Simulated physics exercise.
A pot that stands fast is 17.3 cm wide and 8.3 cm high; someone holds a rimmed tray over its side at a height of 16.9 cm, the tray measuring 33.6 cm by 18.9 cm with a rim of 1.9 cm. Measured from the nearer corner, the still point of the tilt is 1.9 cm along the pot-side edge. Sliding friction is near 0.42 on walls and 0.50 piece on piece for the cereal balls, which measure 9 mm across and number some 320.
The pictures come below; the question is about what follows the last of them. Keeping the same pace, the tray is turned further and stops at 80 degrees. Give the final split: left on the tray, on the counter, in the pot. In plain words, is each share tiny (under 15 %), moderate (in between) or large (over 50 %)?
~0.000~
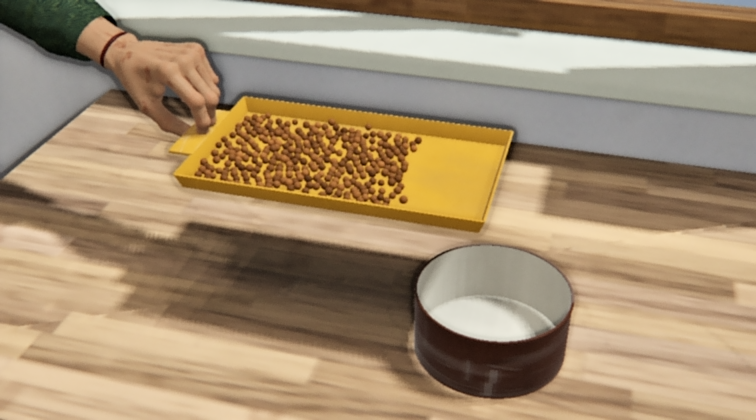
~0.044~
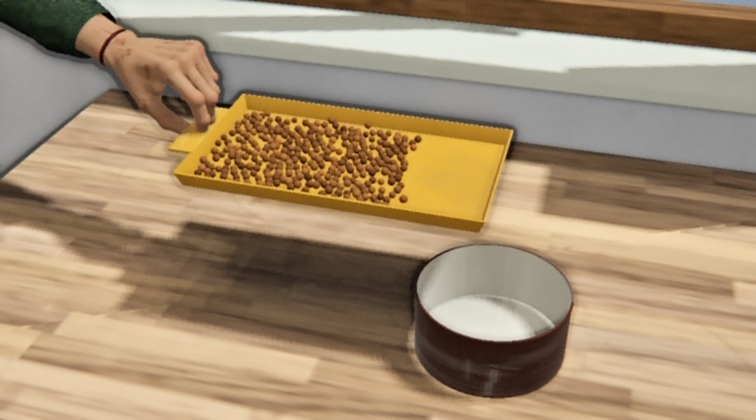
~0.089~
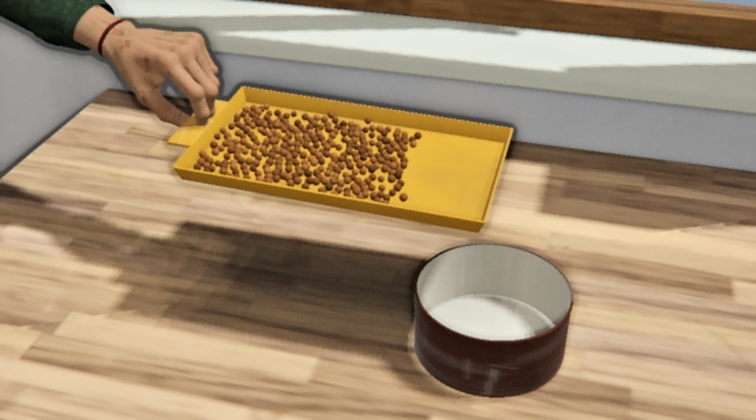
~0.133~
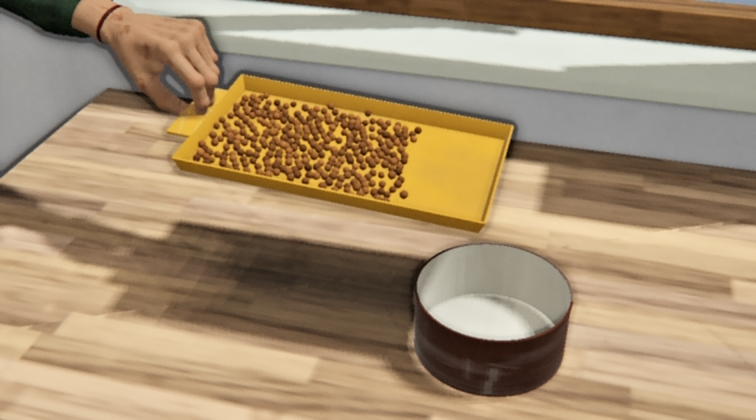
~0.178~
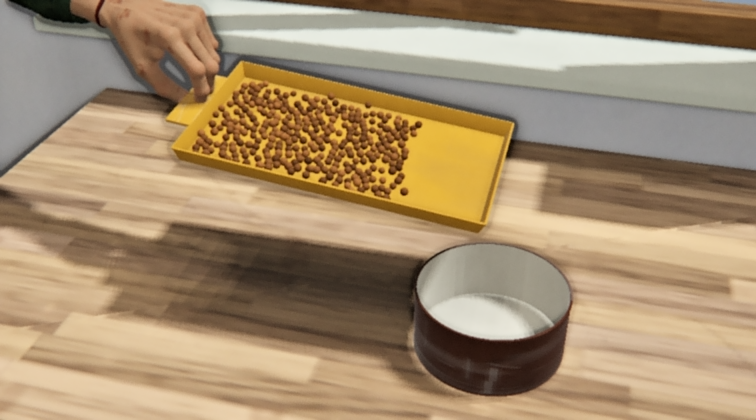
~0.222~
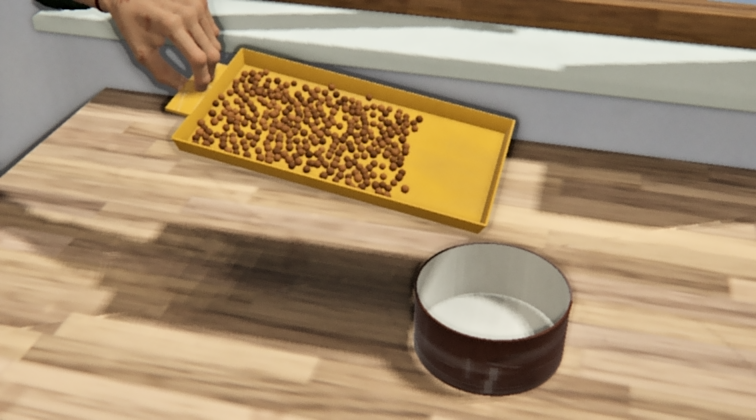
Left on the tray: Looks like a minor amount. Counter: Looks like a minor amount. Pot: Looks like over half the load.
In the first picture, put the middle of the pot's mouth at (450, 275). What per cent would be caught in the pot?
Estimate: ~ 25 %.
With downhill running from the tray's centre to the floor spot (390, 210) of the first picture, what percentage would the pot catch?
Something like 70 per cent of the pieces.
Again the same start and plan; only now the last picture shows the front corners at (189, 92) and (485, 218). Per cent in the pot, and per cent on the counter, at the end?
That works out as pot 25 and counter 60.
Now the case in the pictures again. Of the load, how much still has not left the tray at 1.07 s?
75 %, give or take.
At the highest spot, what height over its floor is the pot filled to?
Around 3.5 cm above the floor.
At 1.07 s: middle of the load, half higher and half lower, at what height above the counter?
The halfway mark sits at about 20 cm.
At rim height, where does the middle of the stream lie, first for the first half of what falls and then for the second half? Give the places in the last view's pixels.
Earlier half at about (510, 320), later half at about (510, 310) in pixels.
After 0.73 s, tilt 44 degrees; the tray holds 100 %, the pot 0 %.
Then, at 1.07 s, tilt 66 degrees; the tray holds 75 %, the pot 15 %.
After 1.50 s, tilt 80 degrees; the tray holds 30 %, the pot 55 %.
By 3.0 s all is still; tray 0 %, counter 5 %, pot 95 %.
